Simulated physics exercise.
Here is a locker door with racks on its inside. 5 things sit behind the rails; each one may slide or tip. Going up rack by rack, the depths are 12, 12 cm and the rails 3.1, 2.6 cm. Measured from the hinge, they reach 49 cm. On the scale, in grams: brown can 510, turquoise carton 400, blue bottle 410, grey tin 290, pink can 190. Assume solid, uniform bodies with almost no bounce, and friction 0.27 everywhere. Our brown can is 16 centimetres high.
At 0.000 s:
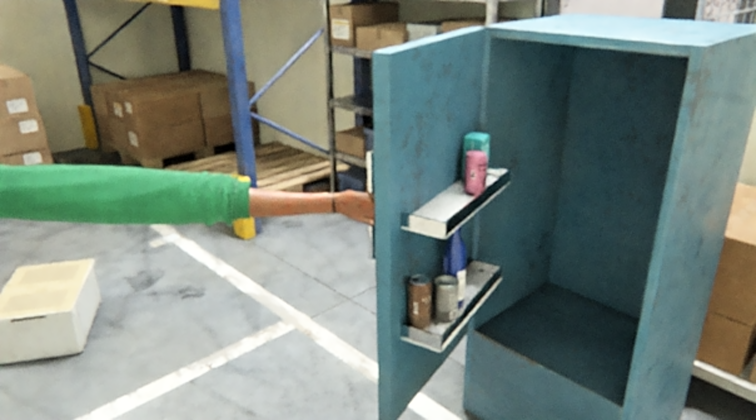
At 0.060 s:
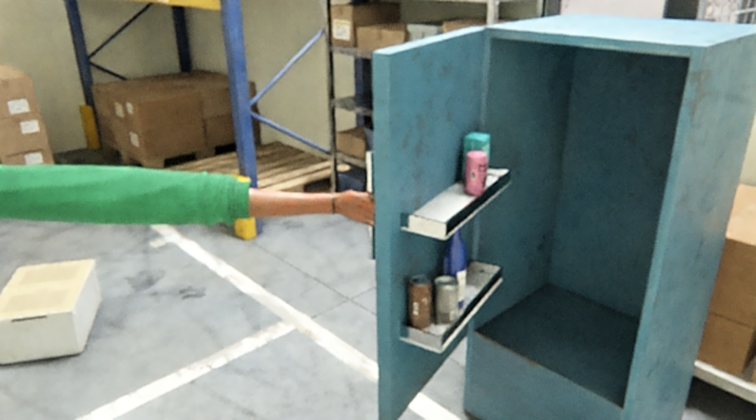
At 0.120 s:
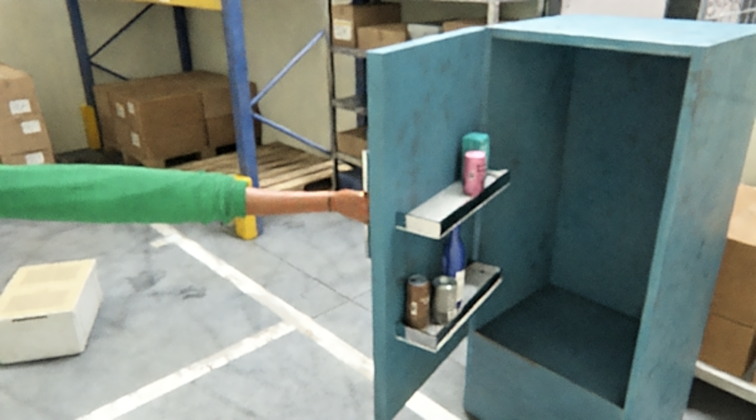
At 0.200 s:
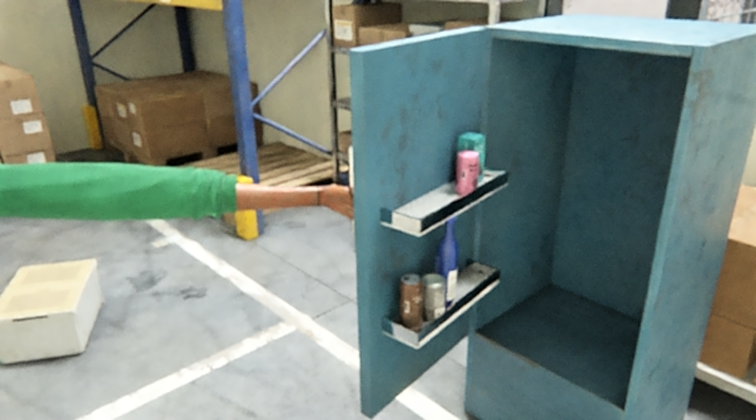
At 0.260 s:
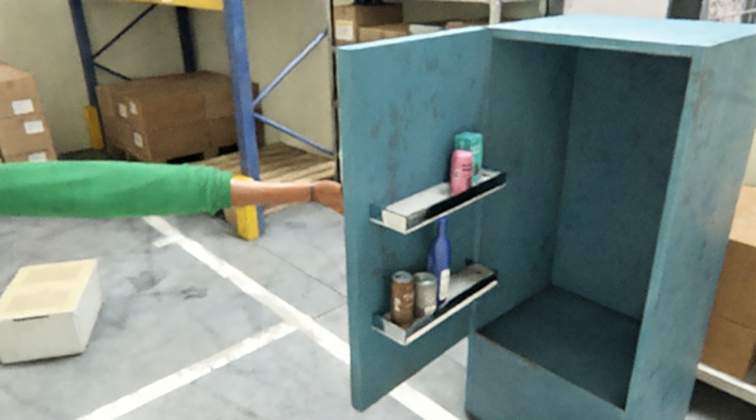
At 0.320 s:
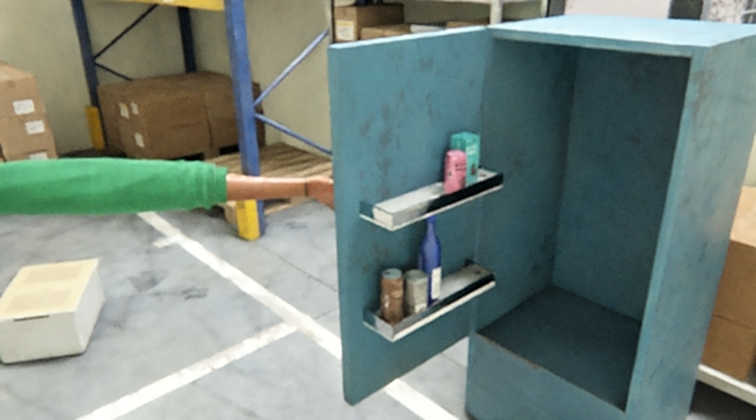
The video shows a green-sleeved arm at the edge of a blue locker door, which starts still and then swings wider open to the left, while the cans, carton and bottle on its two inner racks move along with it.
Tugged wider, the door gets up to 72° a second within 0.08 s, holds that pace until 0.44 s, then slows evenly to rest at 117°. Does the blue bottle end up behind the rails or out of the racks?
It ends up inside the rack.
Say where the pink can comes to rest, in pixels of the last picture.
Close to pixel (425, 166) in the final view.
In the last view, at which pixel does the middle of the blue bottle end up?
Around pixel (397, 244).
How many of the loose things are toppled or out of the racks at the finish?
0 of them.
After 0.42 s, door 98° open; brown can slid 4 cm.
After 0.52 s, door 105° open; brown can slid 4 cm.
After 0.72 s, door 114° open; brown can slid 4 cm.
At rest (1.6 s), all 5 in place, give or take 5 cm. In the last view, blue bottle near (397, 244).
